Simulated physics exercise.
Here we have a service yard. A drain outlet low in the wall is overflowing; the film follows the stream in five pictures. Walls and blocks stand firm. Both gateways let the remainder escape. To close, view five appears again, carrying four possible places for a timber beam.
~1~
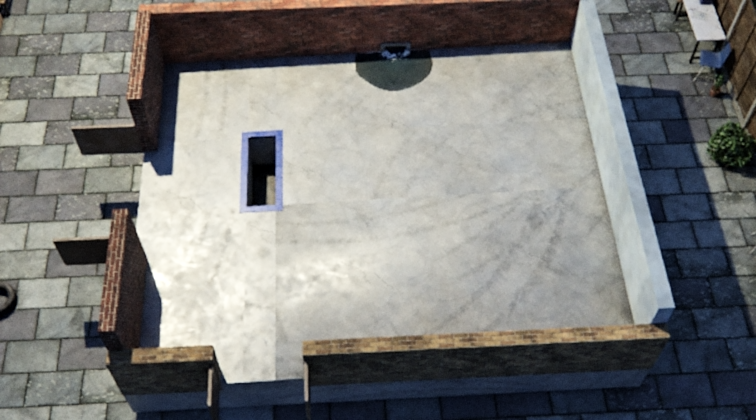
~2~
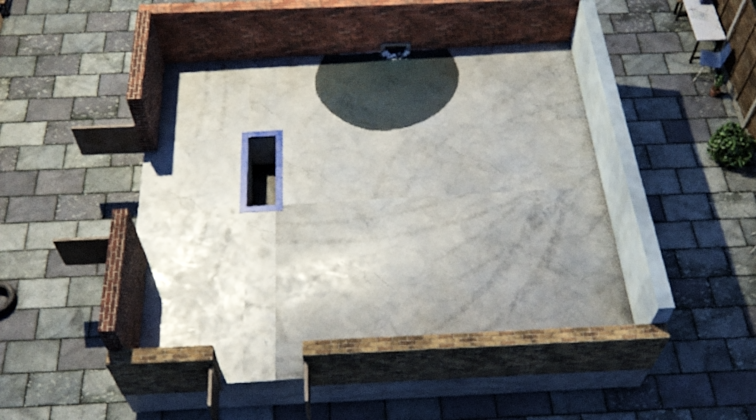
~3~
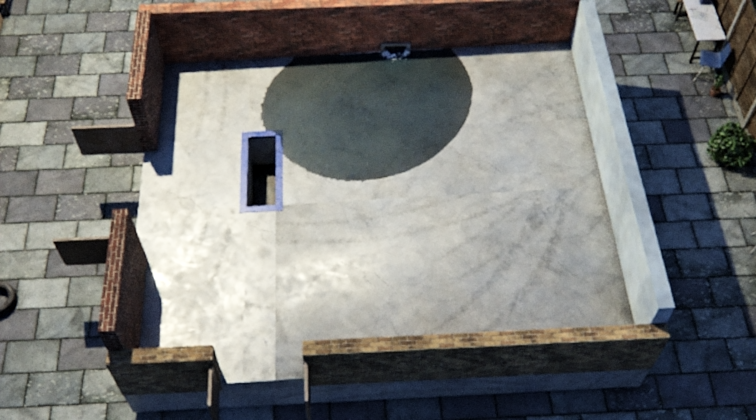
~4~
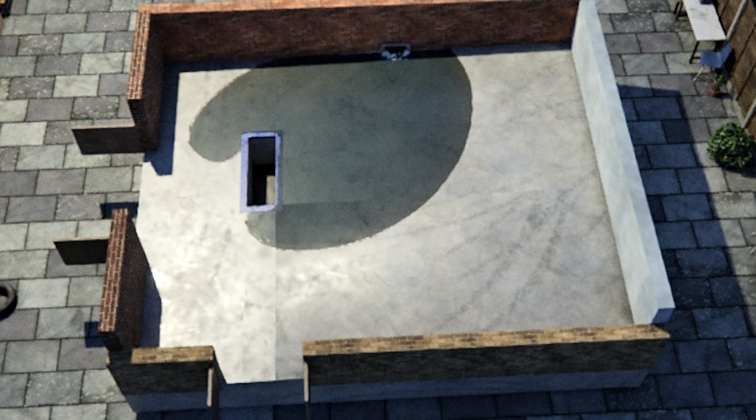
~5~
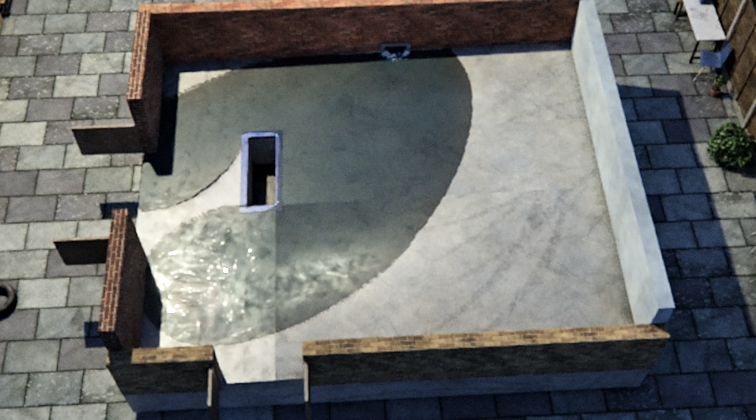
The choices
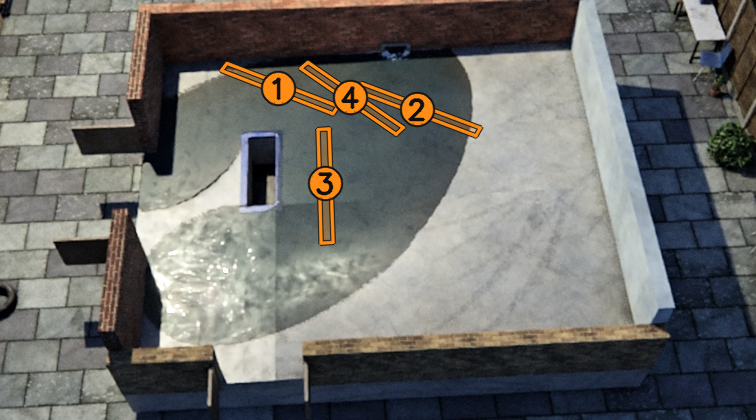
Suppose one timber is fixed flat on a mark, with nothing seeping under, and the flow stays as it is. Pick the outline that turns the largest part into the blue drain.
1 is best.
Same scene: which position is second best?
That is position 3.
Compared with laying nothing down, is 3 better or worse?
Position 3 is worse.
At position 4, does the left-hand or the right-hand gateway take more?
More leaves on the left.
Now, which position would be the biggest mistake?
It is 4.
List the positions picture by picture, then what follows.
Outfall at (396, 47); blue drain at (262, 170); open gate at (263, 367); open gate at (152, 203); 2 % of the ground under water, visible out to (399, 86); blue drain still dry, in the first frame.
In the second frame, 8 % of the ground under water, visible out to (372, 125); blue drain still dry.
In the third frame, 18 % of the ground under water, visible out to (286, 152); blue drain still dry.
In the fourth frame, 30 % of the ground under water, visible out to (279, 241); blue drain taking water.
In the fifth frame, 45 % of the ground under water, visible out to (154, 316); blue drain taking water.
In orange, 1 from (224, 66) to (335, 109); 2 from (359, 87) to (478, 131); 3 from (327, 242) to (323, 129); 4 from (304, 65) to (399, 130).
Choosing 1, about 34 % of the stream goes into the blue drain, about 65 % out by the gates.
Choosing 2, about 12 % of the stream goes into the blue drain, about 84 % out by the gates.
Choosing 3, about 20 % of the stream goes into the blue drain, about 79 % out by the gates.
Choosing 4, about 4 % of the stream goes into the blue drain, about 96 % out by the gates.
